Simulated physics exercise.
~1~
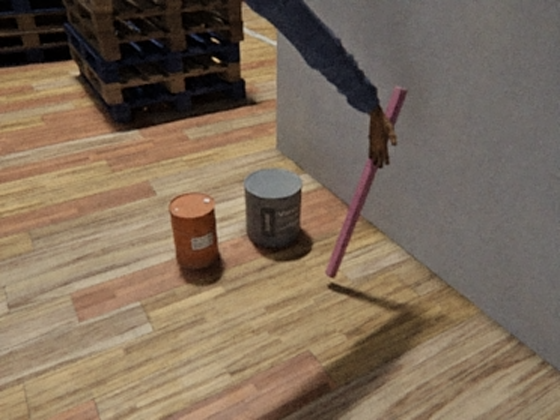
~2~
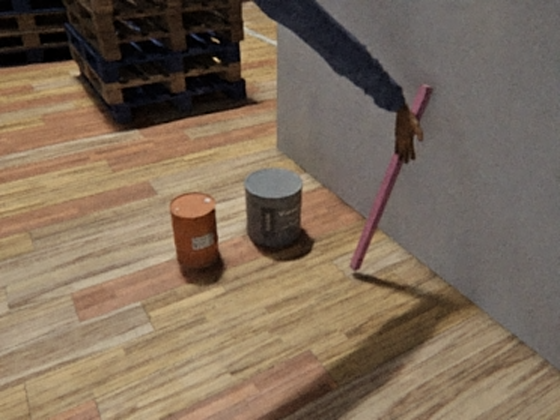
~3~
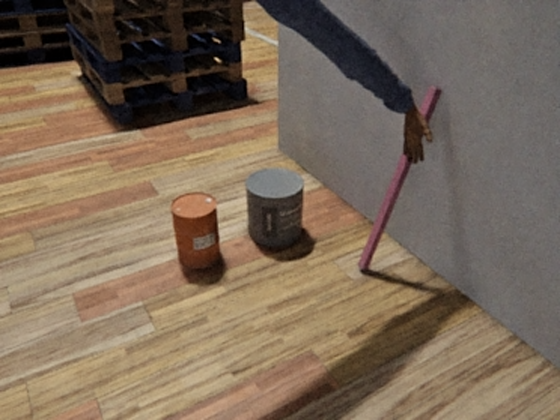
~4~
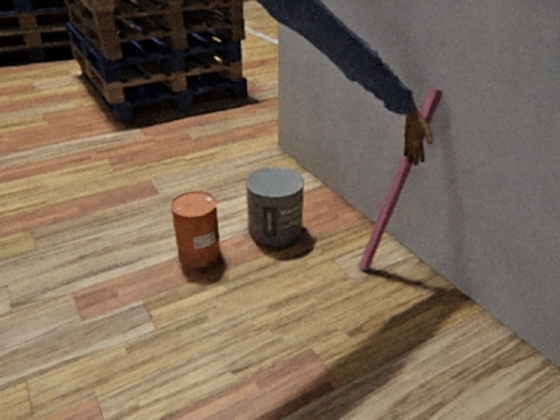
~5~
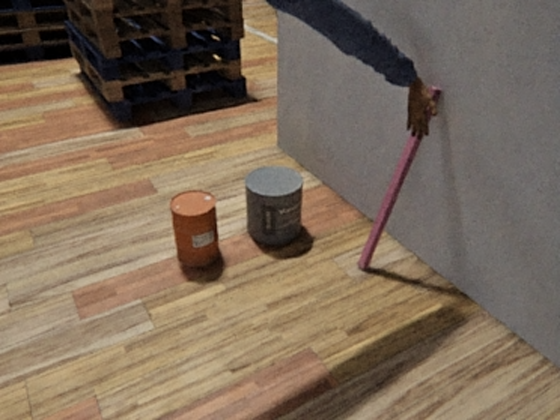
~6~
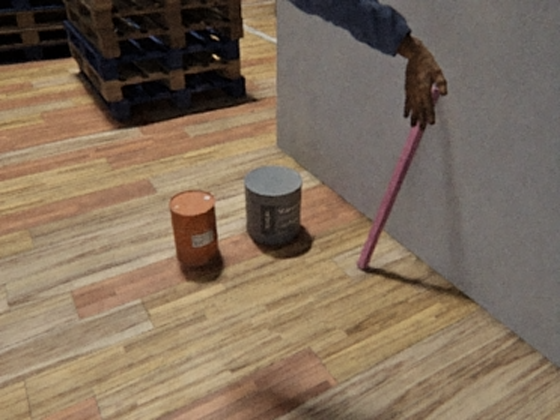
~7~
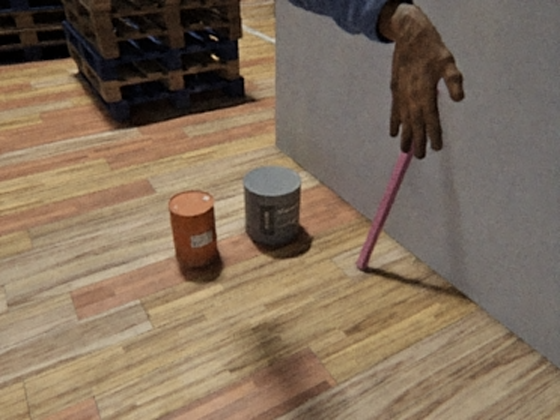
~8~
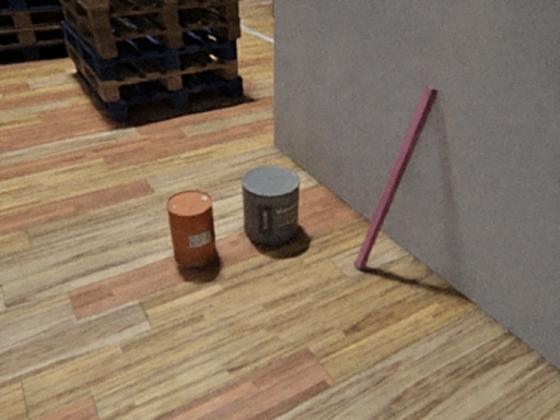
A hand leans a pink pole against the grey wall, lets go, and it stays leaning.
